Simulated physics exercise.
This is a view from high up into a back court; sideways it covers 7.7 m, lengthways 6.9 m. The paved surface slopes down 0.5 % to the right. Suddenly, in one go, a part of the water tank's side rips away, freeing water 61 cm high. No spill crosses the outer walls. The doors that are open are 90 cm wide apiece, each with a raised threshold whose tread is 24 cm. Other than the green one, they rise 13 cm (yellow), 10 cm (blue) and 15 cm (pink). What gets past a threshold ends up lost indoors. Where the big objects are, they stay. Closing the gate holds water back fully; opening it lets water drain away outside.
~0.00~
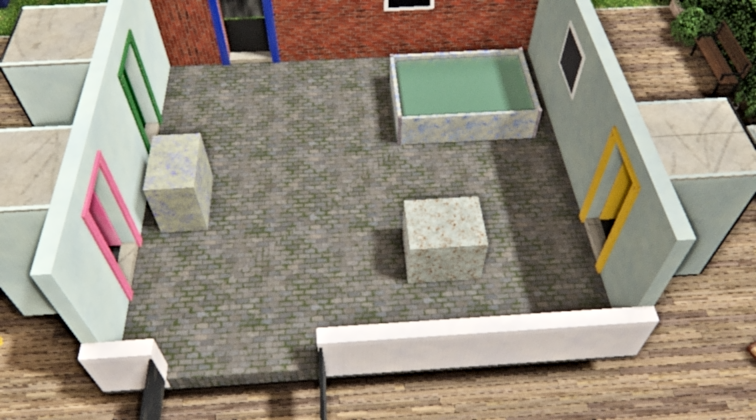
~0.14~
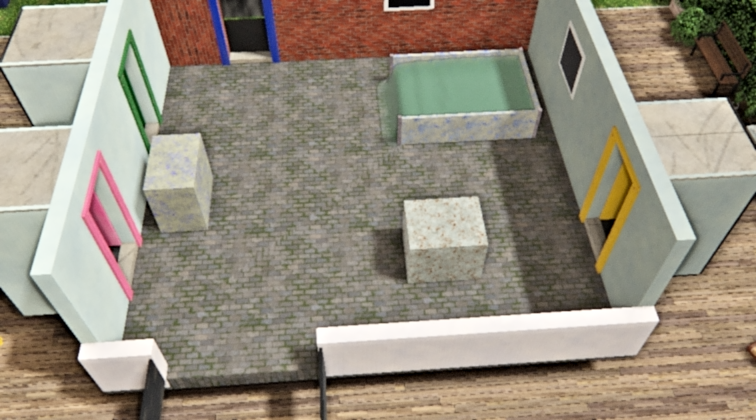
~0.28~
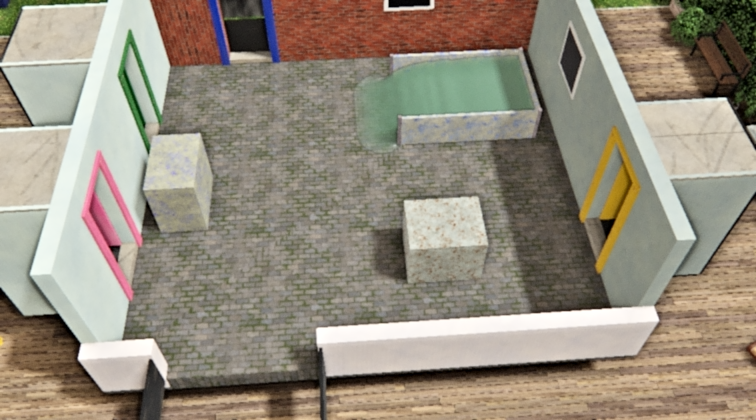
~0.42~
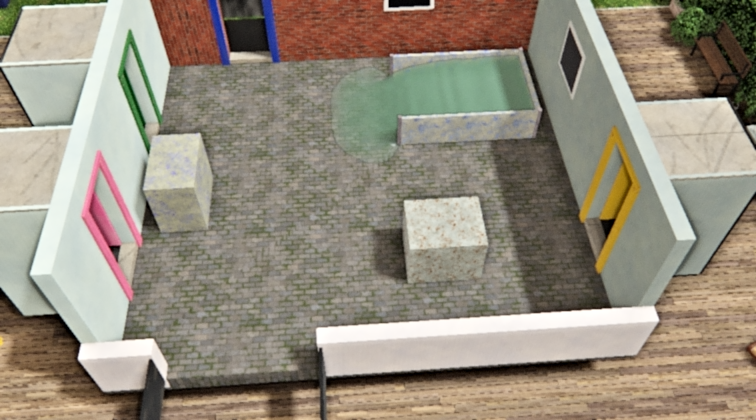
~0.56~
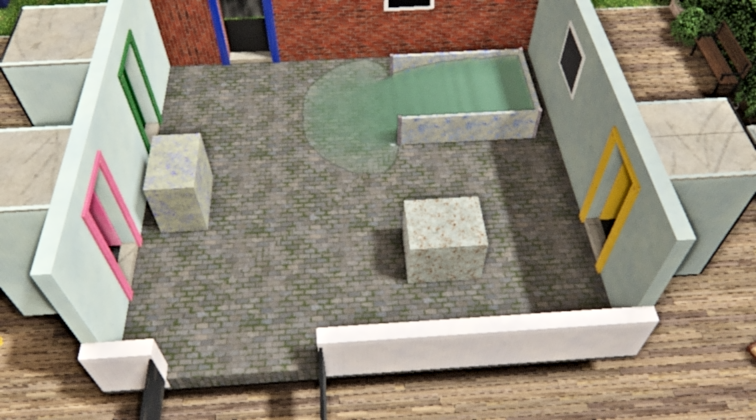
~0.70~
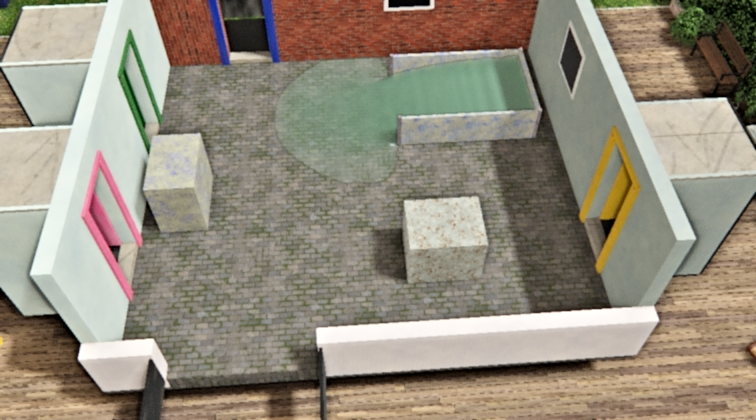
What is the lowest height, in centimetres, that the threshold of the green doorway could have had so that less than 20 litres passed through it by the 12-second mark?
About 19 cm.
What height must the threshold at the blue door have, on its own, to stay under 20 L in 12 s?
For the blue door, about 10.5 cm.
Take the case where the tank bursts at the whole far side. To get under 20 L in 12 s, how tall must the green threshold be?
At least roughly 9.0 centimetres tall.
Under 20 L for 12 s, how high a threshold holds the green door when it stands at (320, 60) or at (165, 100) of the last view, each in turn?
10.5 and 24 cm.
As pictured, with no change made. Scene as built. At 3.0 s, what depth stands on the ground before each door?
Lab note, cm: Yellow 0; blue 13; green 23; pink 1.
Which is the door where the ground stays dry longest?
Coming last is the yellow one.
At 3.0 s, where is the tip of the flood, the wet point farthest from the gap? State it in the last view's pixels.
In the last picture, around (174, 312).
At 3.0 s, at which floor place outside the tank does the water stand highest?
Look close to (195, 78).
After 1.4 s water covers 30 % of the floor, deepest (26 cm) near (390, 123); it has not reached the green door.
After 3.0 s water covers 45 % of the floor, deepest (34 cm) near (195, 78); 23 cm at the green door, 58 litres in over its 10 cm threshold.
After 12.0 s water covers 95 % of the floor, deepest (9 cm) near (396, 261); 4 cm at the green door, 180 litres in over its 10 cm threshold.
At the green door as built, the water arrived by 1.5 s and peaked near 24 cm at 3.2 s.
Run again over the same 12 s with other heights there, 62 litres in over 15.5 cm, 9 litres over 21 cm. The limit of 20 litres is kept from about 19 cm up.
